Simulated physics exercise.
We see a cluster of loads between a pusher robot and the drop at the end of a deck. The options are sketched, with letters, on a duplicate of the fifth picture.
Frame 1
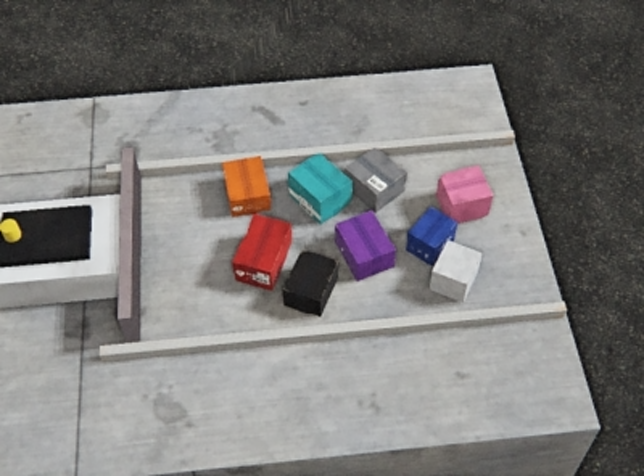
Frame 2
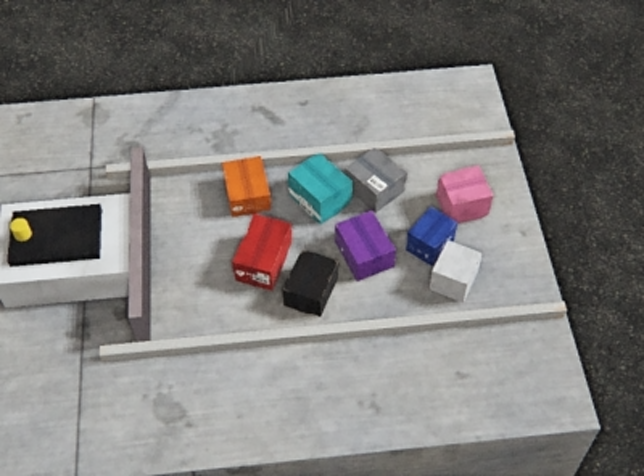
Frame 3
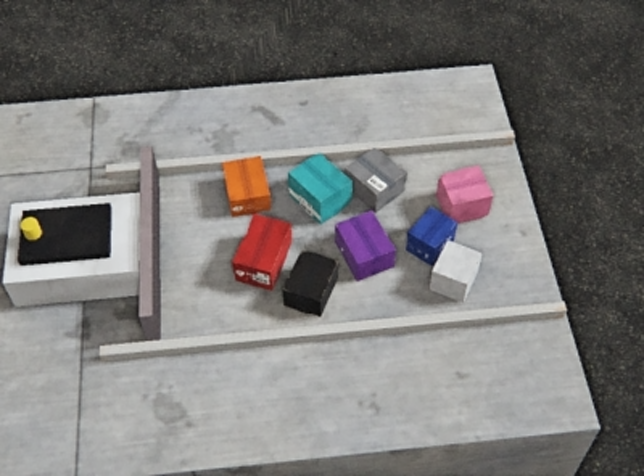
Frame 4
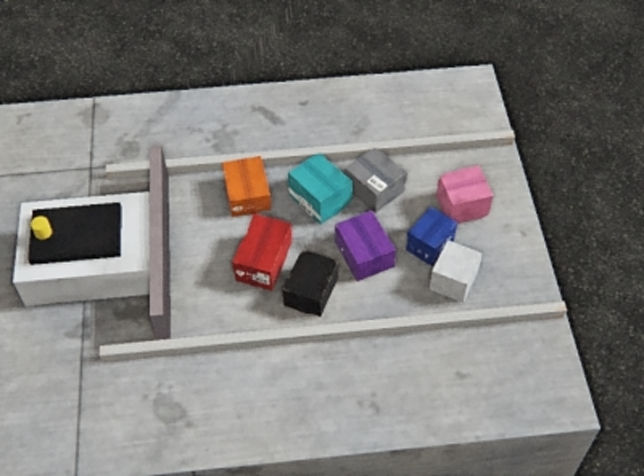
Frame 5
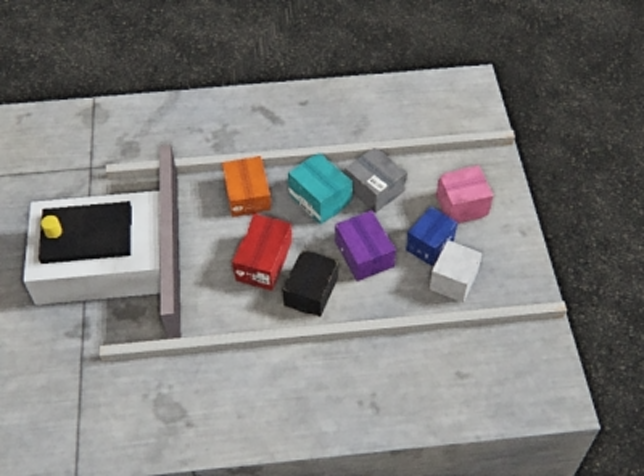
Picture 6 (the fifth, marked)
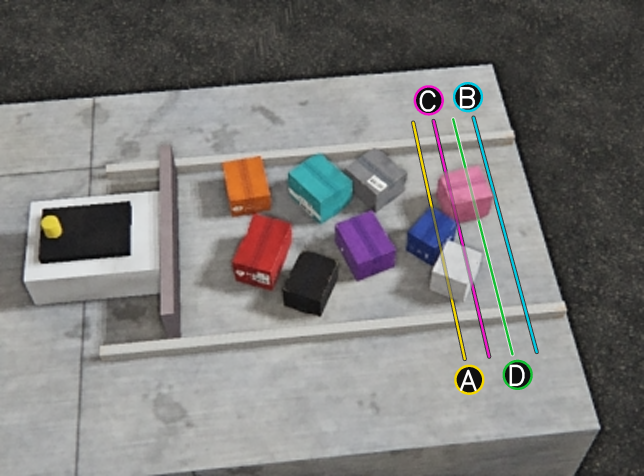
On a concrete deck, a white pusher robot with a wide blade creeping right toward a cluster of motionless coloured boxes.
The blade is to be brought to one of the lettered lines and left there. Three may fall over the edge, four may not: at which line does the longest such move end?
Stop at C.
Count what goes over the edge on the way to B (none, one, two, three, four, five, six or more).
Six or more.
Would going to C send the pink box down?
Yes.
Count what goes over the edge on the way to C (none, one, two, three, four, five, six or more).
In all, three.
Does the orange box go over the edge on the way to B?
By then, no.
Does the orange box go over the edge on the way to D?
No.
On the copy, A at (437, 230); B at (502, 224); C at (459, 228); D at (480, 226).
On C. First, robot (201, 221); grey box (383, 178); orange box (295, 183).
Then, robot (306, 211); pink box (514, 202); blue box (491, 230).
Finally, robot (388, 204); pink box over the edge; grey box over the edge; three fallen.
By contrast, A is within the limit but short; B drops six; D drops six.
